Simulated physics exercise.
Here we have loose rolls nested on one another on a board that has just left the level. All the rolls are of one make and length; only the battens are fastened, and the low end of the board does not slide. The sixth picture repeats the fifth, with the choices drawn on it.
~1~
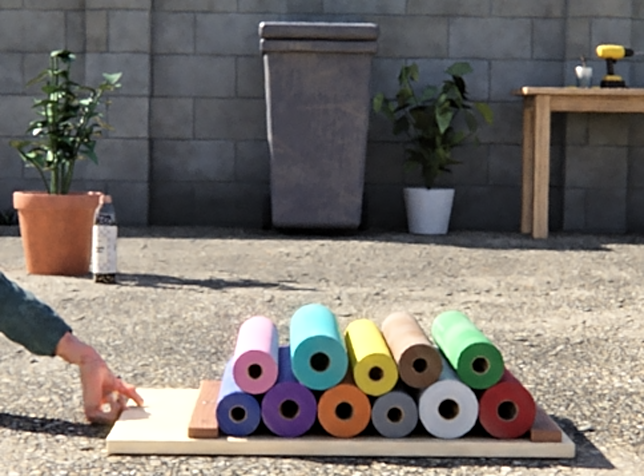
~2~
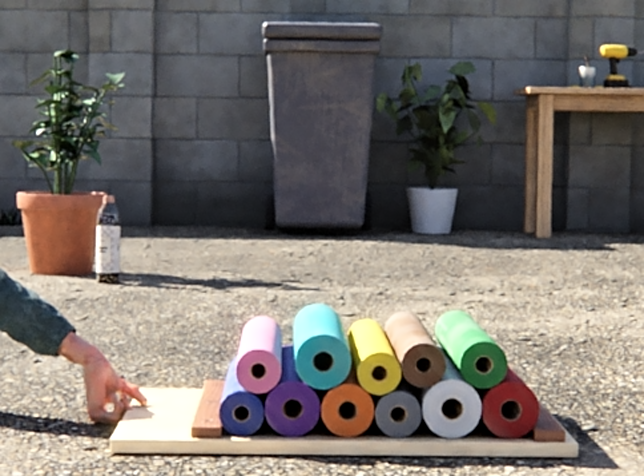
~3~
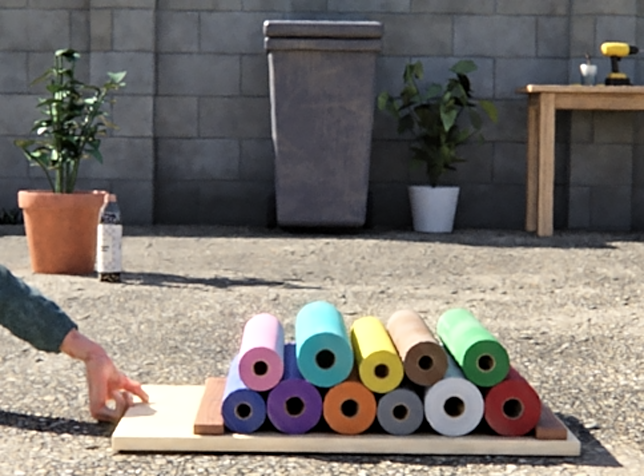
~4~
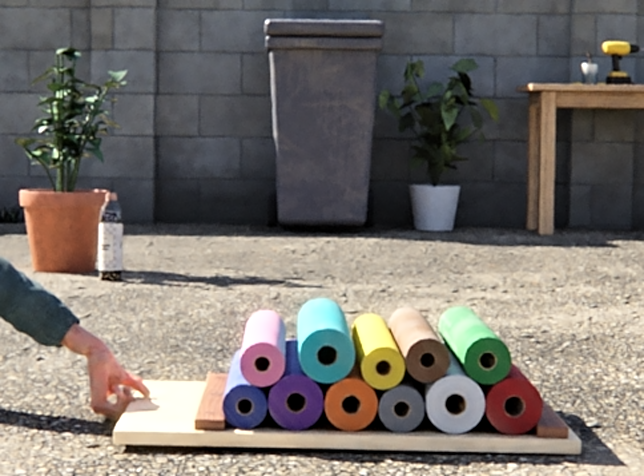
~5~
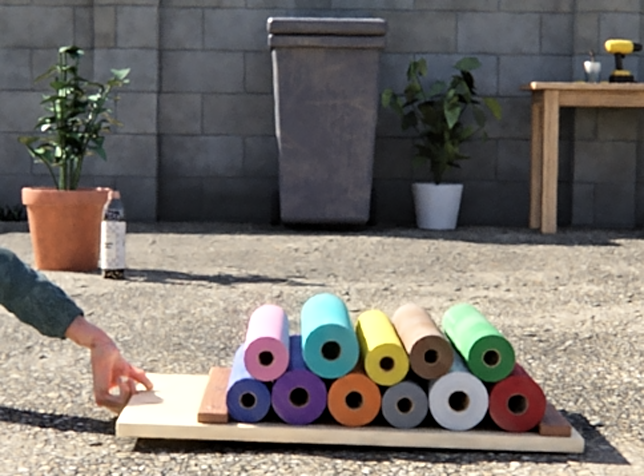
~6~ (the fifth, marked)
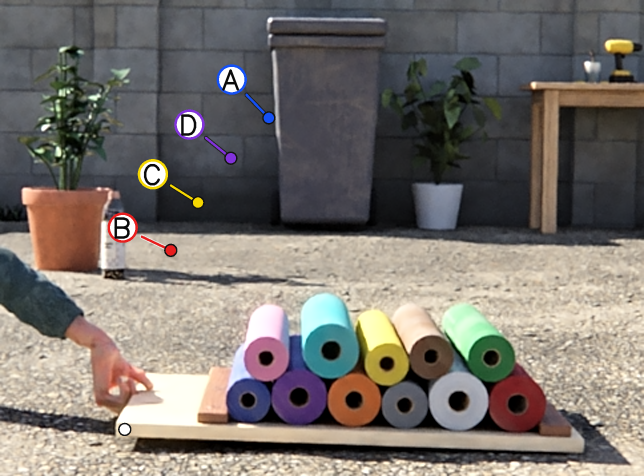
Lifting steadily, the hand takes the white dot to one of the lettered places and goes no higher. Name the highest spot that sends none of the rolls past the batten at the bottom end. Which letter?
The last mark within the limit is B.
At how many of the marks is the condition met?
The number is one.
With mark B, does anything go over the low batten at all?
At B: No.
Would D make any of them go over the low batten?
At D: Yes.
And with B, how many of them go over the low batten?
It comes to none.
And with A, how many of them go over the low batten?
It comes to eleven.
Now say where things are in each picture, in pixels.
Board (337, 415); blue roll (238, 414); purple roll (289, 409), in the first picture.
Purple roll (293, 409); orange roll (348, 410), in the second picture.
Board (342, 412); blue roll (244, 410); purple roll (295, 406); turquoise roll (325, 359), in the third picture.
Board (343, 409); blue roll (245, 406); purple roll (296, 402), in the fourth picture.
Board (346, 405); blue roll (248, 400); purple roll (299, 397), in the fifth picture.
On the marked copy, A at (269, 118); B at (171, 250); C at (198, 202); D at (231, 158); the white dot at (125, 429).
With B. Early on, board at 16°.
Further on, board at 25°.
At the end, board at 25°, none over the low batten.
As for the rest, A eleven over the low batten; C eleven over the low batten; D eleven over the low batten.
